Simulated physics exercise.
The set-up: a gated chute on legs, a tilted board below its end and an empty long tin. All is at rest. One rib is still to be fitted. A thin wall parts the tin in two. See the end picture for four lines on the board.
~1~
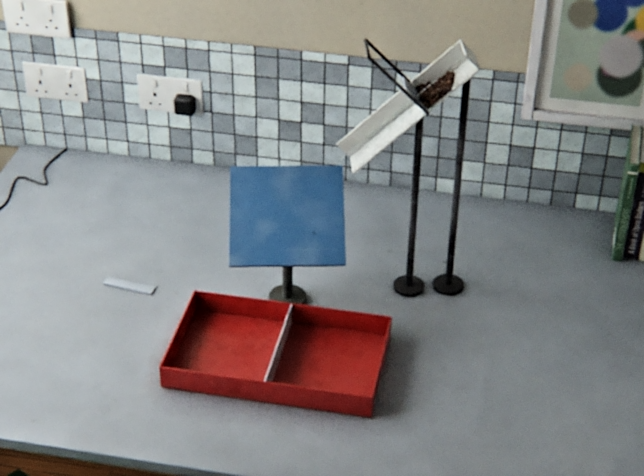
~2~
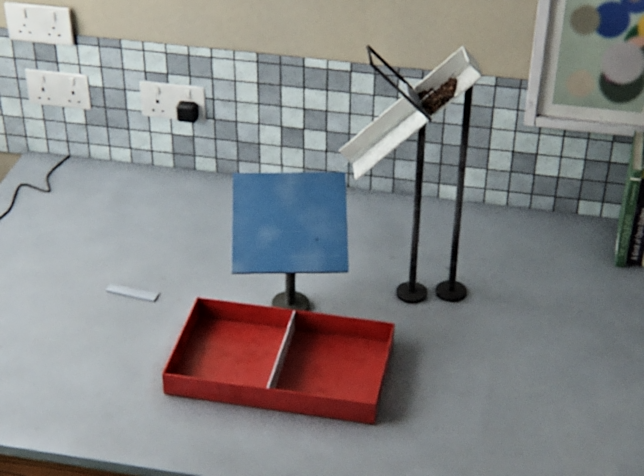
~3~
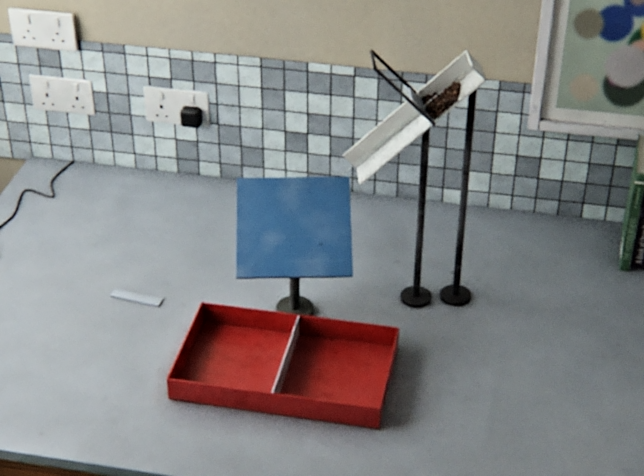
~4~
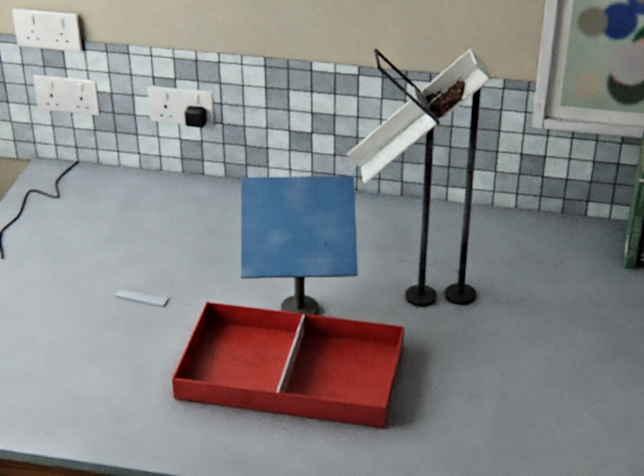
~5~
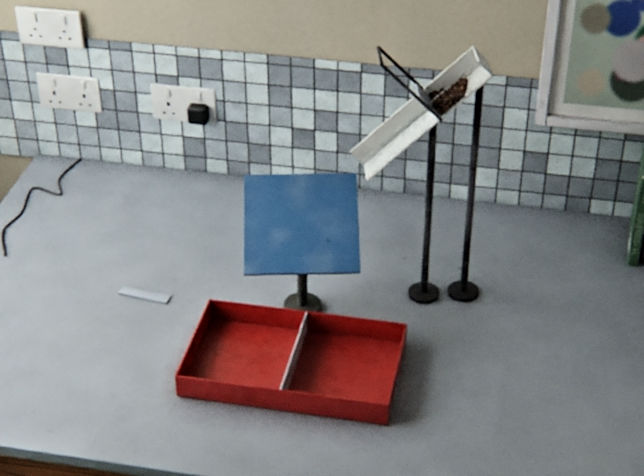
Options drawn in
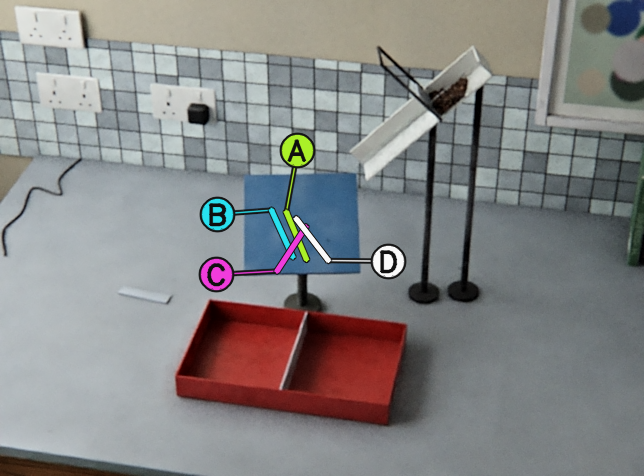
The view drifted slightly over a grey worktop, where nothing else moved: dark berries sat behind a wire gate in a sloping white chute, above a tilted blue board and an empty, divided red tin.
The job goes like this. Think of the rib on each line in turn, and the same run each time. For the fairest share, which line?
C is best.
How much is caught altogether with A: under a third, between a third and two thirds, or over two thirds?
It is over two thirds.
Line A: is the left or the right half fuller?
More lands on the right.
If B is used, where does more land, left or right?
More lands on the right.
On the marked copy, line A from (286, 212) to (306, 259); line B from (271, 210) to (292, 256); line C from (305, 226) to (277, 271); line D from (296, 218) to (328, 260).
Choosing A, of what is caught, a small part in the left half, nearly all in the right.
Choosing B, of what is caught, about a quarter in the left half, most in the right.
Choosing C, of what is caught, about two thirds in the left half, about a third in the right.
Choosing D, of what is caught, a small part in the left half, most in the right.
